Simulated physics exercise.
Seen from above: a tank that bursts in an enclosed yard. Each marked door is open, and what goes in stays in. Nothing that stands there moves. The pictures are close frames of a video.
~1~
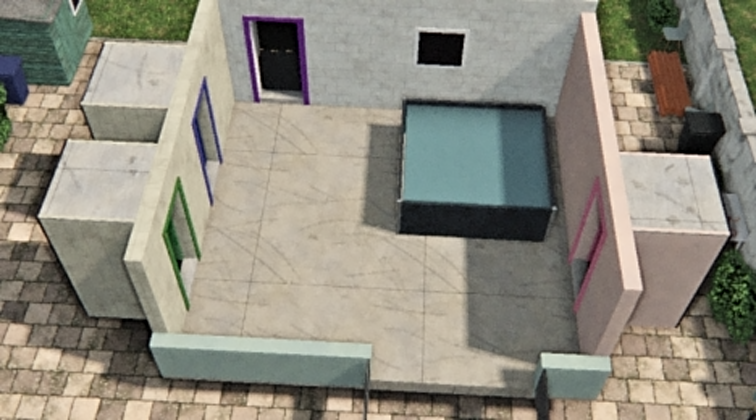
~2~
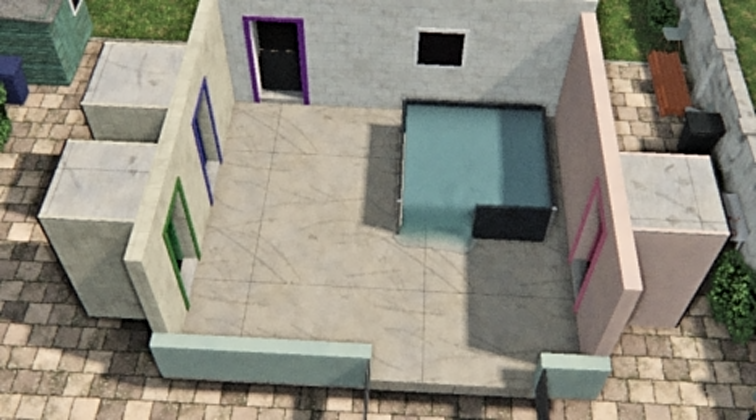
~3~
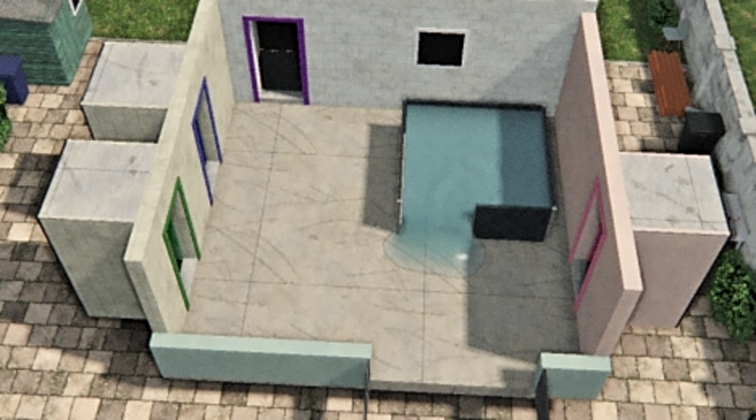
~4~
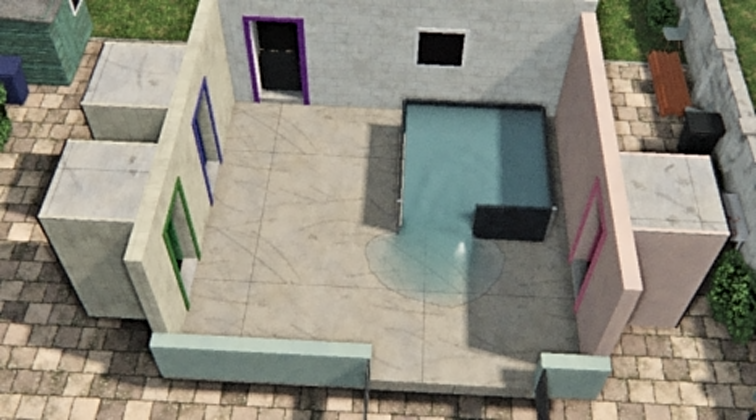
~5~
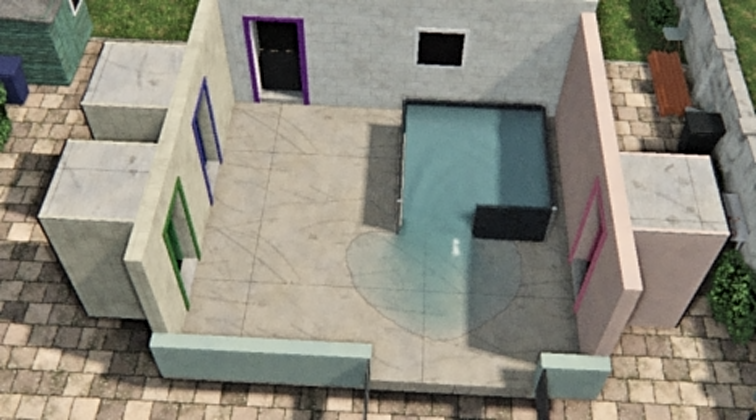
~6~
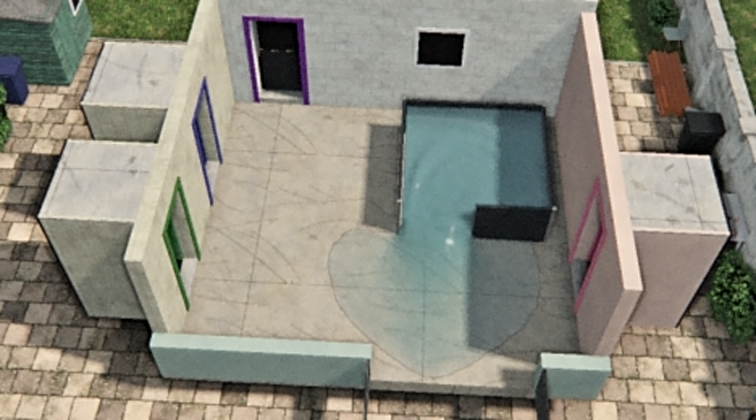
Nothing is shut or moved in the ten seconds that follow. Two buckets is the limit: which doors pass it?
One by one: The blue door admits no more than that; the green door lets in a lot; the purple door admits no more than that; the pink door admits no more than that.
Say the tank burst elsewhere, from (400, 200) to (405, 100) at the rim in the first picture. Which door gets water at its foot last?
The door marked pink.
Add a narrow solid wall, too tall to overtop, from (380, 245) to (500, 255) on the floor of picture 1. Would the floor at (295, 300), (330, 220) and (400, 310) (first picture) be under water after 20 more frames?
In turn: Clear, under water, clear.
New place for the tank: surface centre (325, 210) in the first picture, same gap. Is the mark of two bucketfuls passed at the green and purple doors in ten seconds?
My reading: The green one floods, the purple one goes over.
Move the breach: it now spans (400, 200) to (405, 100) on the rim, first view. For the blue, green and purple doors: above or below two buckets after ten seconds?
In short: The blue one takes more; the green one is over; the purple one floods.
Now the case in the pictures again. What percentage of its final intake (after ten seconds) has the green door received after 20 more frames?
I make it 25 per cent.
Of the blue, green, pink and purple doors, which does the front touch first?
The door marked pink.
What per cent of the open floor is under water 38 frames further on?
Roughly 90 per cent.
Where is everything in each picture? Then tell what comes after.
Still water in the tank at (475, 154), in the first picture.
Water pours out at (436, 225) and has run to (472, 244), in the second picture.
The front is at (473, 269), out from the gap at (436, 225), in the third picture.
The front is at (449, 303), out from the gap at (436, 226), in the fourth picture.
The front is at (438, 337), out from the gap at (436, 226), in the fifth picture.
The front is at a hidden place, out from the gap at (436, 226), in the sixth picture.
A moment on, water covers 35 % of the floor; the blue door not reached, the green door not reached, the purple door not reached, the pink door wet at the sill, nothing in.
Next, water covers 45 % of the floor; the blue door not reached, the green door not reached, the purple door not reached, the pink door wet at the sill, nothing in.
Then, water covers 55 % of the floor; the blue door wet at the sill, nothing in, the green door under two buckets in, the purple door not reached, the pink door wet at the sill, nothing in.
Later, water covers 90 % of the floor; the blue door wet at the sill, nothing in, the green door over two buckets in, the purple door wet at the sill, nothing in, the pink door wet at the sill, nothing in.
In the end, water covers 100 % of the floor; the blue door wet at the sill, nothing in, the green door over two buckets in, the purple door wet at the sill, nothing in, the pink door wet at the sill, nothing in.
